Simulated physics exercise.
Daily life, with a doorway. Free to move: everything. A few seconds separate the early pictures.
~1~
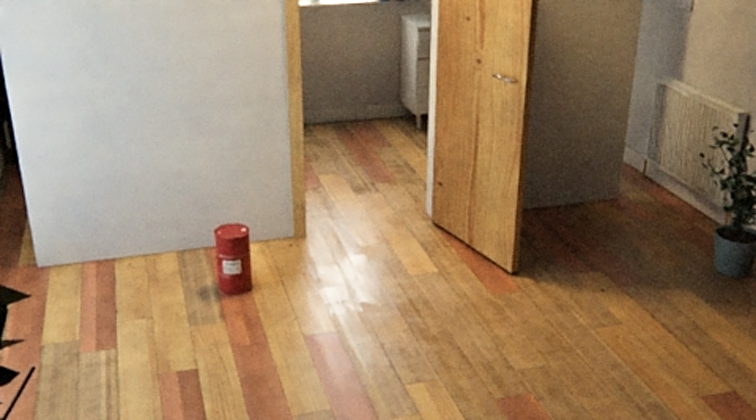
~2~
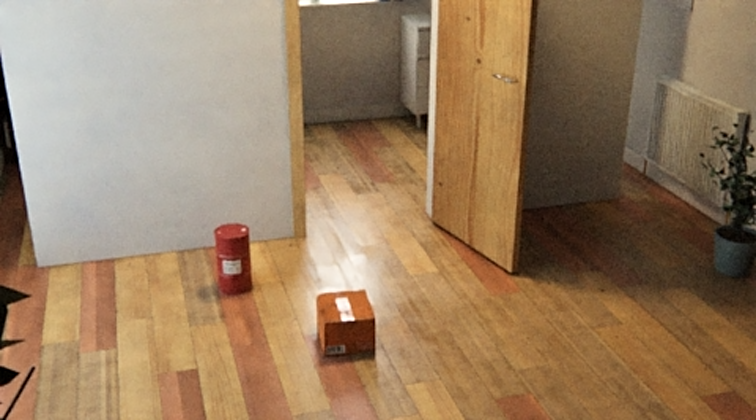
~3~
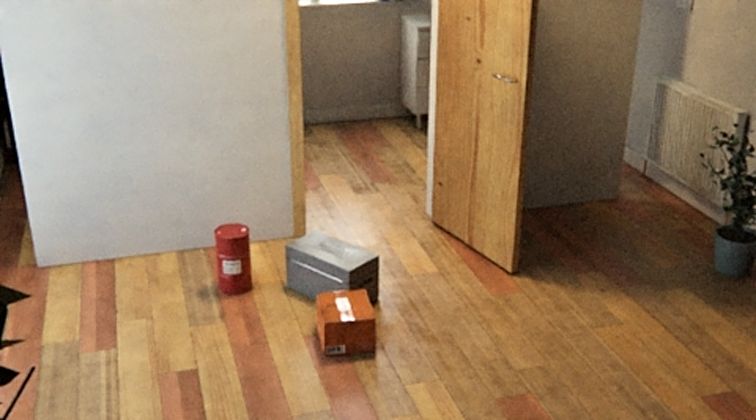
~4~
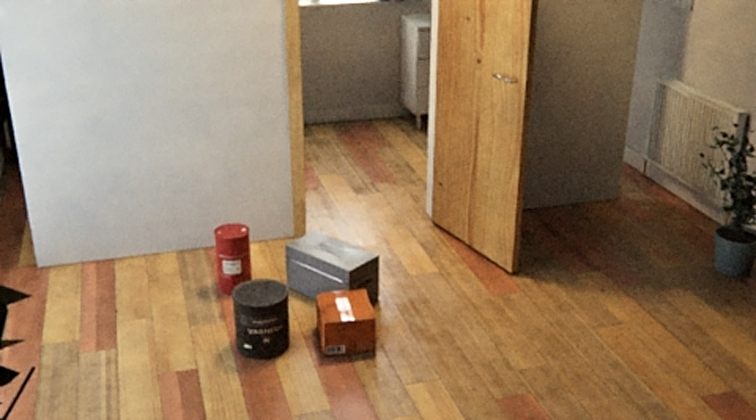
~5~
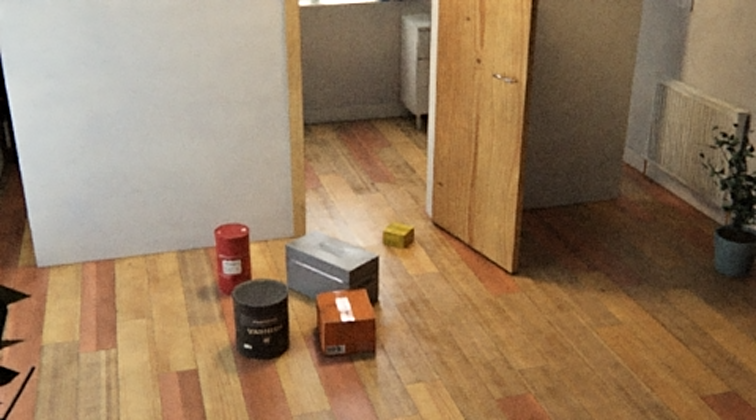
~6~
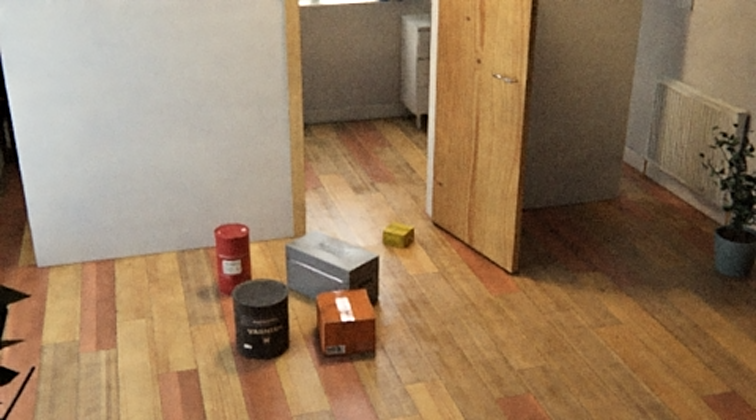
A wooden door stands wide open and still right of centre in a room with a plank floor, seen from a raised, fixed viewpoint. A red canister sits by the pale wall on the left, with a radiator and potted plant at right. An orange box appears on the floor, then a grey toolbox, a black pail and a small yellow box near the doorway, and nothing visibly slides.
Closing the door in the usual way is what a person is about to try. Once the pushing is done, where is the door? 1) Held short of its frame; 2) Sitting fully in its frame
Sitting fully in its frame.
Then, 1.00 s after the last picture, door 69° open.
Then, 1.70 s after the last picture, door 32° open; yellow box slid about its own width near (382, 230).
Then, 2.10 s after the last picture, door 10° open; yellow box slid well along near (370, 221).
At rest, door 0° open; moved from the start, yellow box; the other 4 in place. Seen from the same camera at the end, yellow box near (367, 215).
